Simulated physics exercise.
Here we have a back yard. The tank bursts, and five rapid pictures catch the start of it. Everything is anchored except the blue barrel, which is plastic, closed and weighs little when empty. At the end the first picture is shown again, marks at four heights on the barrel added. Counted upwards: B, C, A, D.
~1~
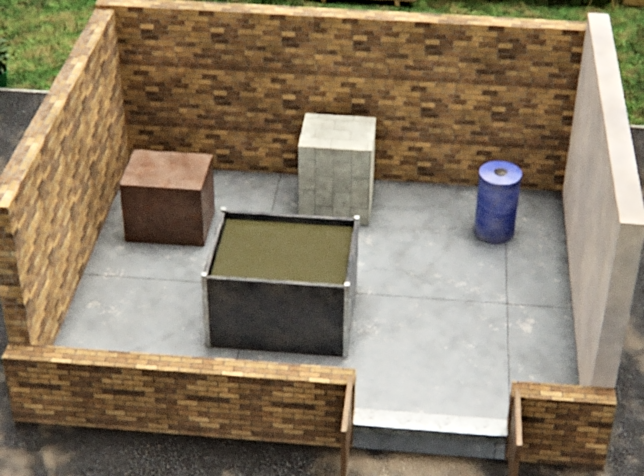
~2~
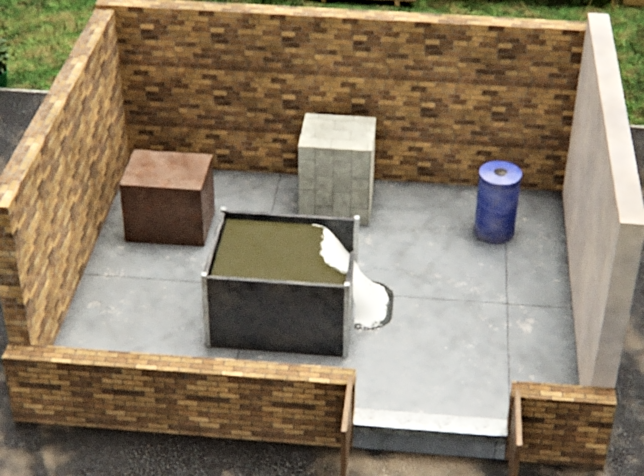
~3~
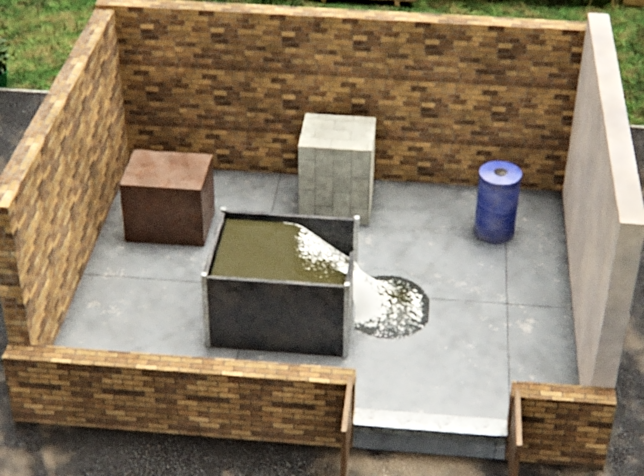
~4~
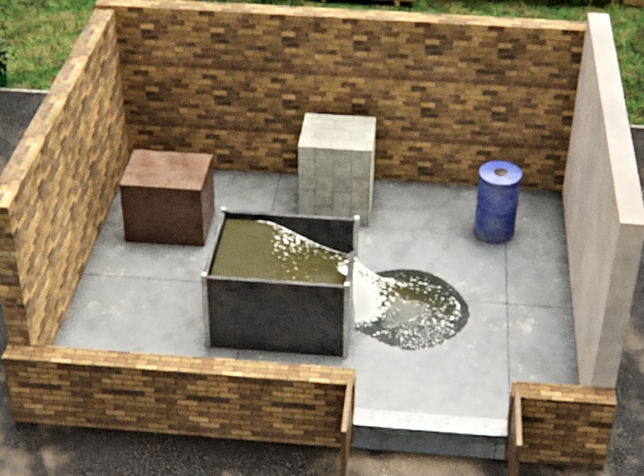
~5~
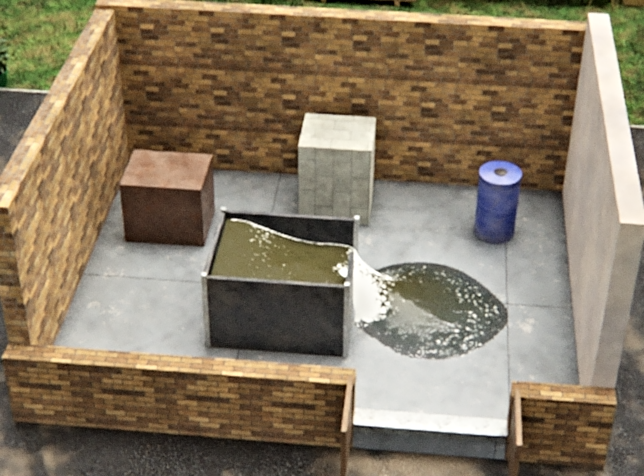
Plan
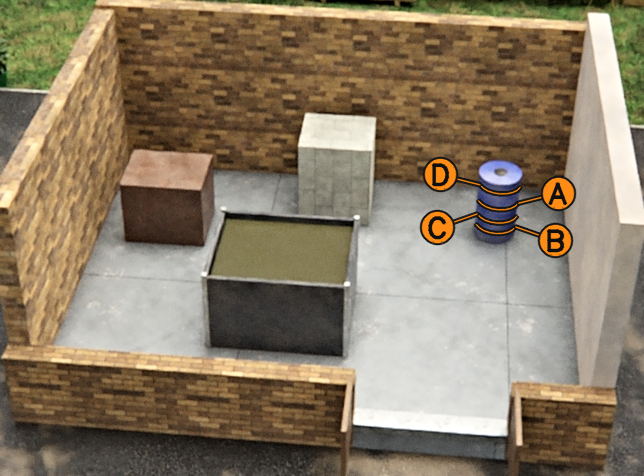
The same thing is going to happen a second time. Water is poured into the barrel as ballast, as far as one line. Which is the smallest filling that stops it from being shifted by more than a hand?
That is line B.
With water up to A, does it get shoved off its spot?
No, not at all.
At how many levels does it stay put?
All four.
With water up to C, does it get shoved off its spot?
No, not at all.
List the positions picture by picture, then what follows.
Lid of the blue barrel at (501, 172); tank full, its middle at (283, 253); open gate at (434, 378).
Water covers 1 % of the ground and is seen nearest the barrel at (378, 286).
Water covers 3 % of the ground and is seen nearest the barrel at (417, 290).
Water covers 6 % of the ground and is seen nearest the barrel at (428, 277).
Lid of the blue barrel at (501, 172); water covers 10 % of the ground and is seen nearest the barrel at (450, 272).
On the marked copy, A at (498, 209); B at (495, 233); C at (497, 223); D at (500, 193); from the bottom up B, C, A, D.
Choosing A, it does not move.
Choosing B, it does not move.
Choosing C, it does not move.
Choosing D, it does not move.
